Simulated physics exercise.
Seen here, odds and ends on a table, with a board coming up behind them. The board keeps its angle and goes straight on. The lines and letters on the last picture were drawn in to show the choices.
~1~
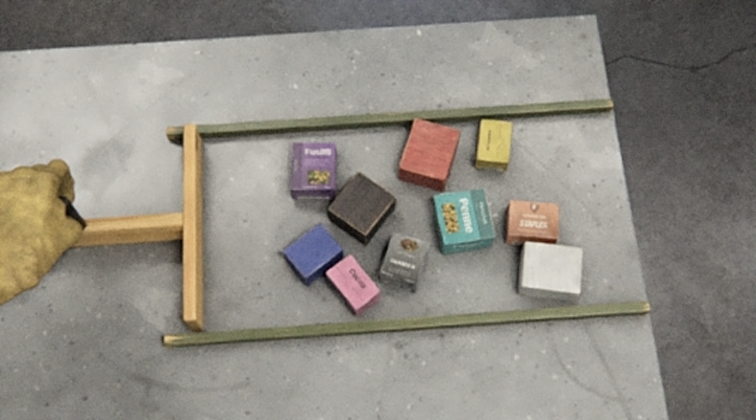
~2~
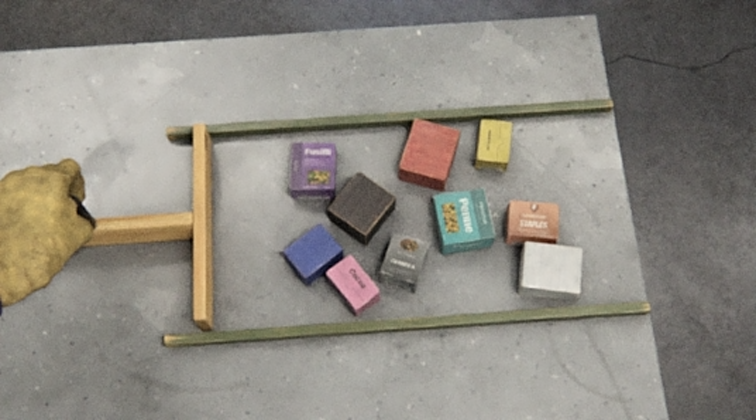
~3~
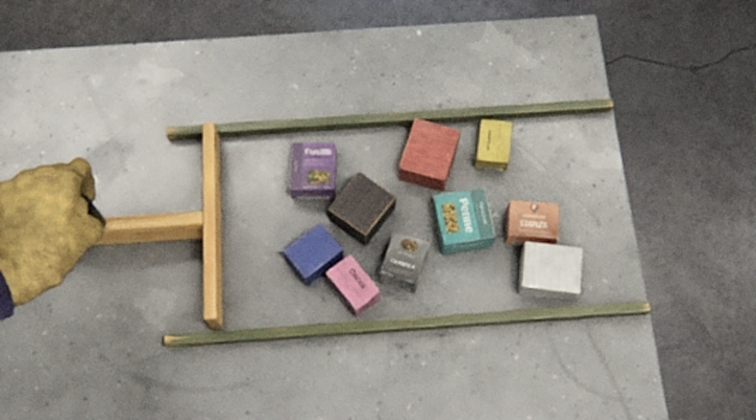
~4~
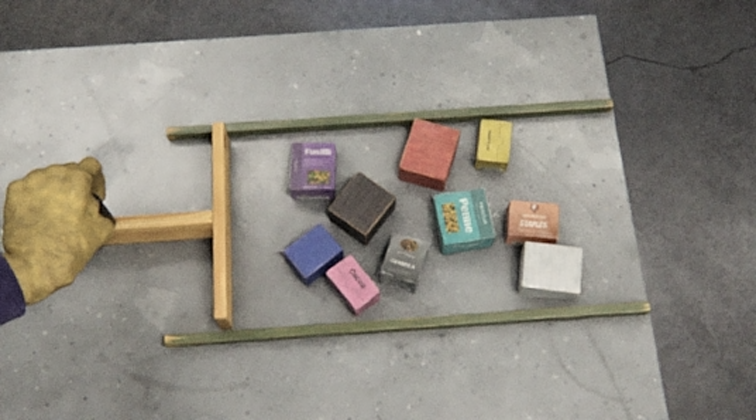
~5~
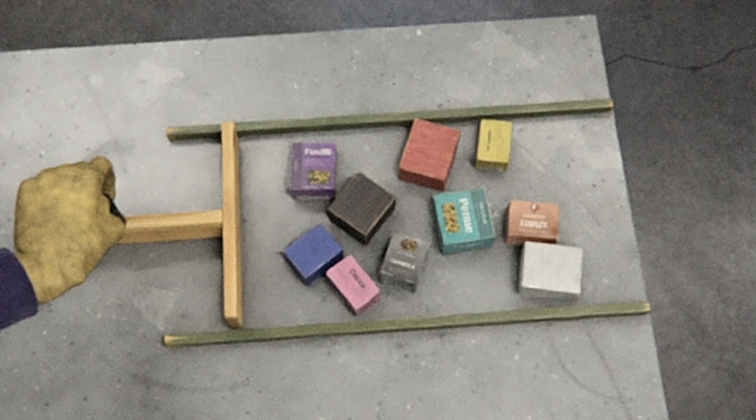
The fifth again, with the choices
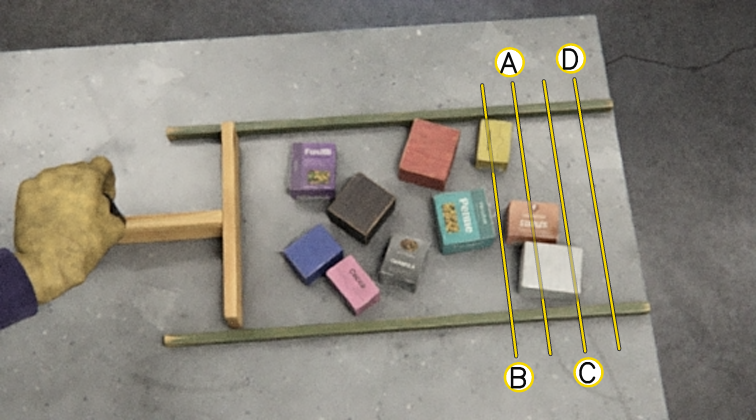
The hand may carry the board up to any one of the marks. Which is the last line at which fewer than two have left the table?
Stop at B.
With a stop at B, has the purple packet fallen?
No.
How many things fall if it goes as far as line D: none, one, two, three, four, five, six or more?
By then, six or more.
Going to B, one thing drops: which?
The orange box goes over.
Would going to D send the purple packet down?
No.
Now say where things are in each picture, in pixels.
Board (189, 218); purple packet (314, 171); grey box (404, 263), in the first frame.
Board (199, 217); pink box (354, 286), in the second frame.
Board (210, 217); yellow box (493, 146), in the third frame.
Board (219, 216); turquoise packet (463, 221), in the fourth frame.
Board (229, 215); blue block (314, 255); black block (362, 209); purple packet (314, 171), in the fifth frame.
On the copy, A at (530, 211); B at (498, 213); C at (563, 209); D at (596, 207).
On B. First, board (327, 209); pink box (372, 292); purple packet (353, 166).
Then, board (423, 202); orange box (595, 215); white block (582, 269).
Finally, board (497, 198); orange box over the edge; turquoise packet (616, 218); one fallen.
By contrast, A drops four; C drops five; D drops seven.
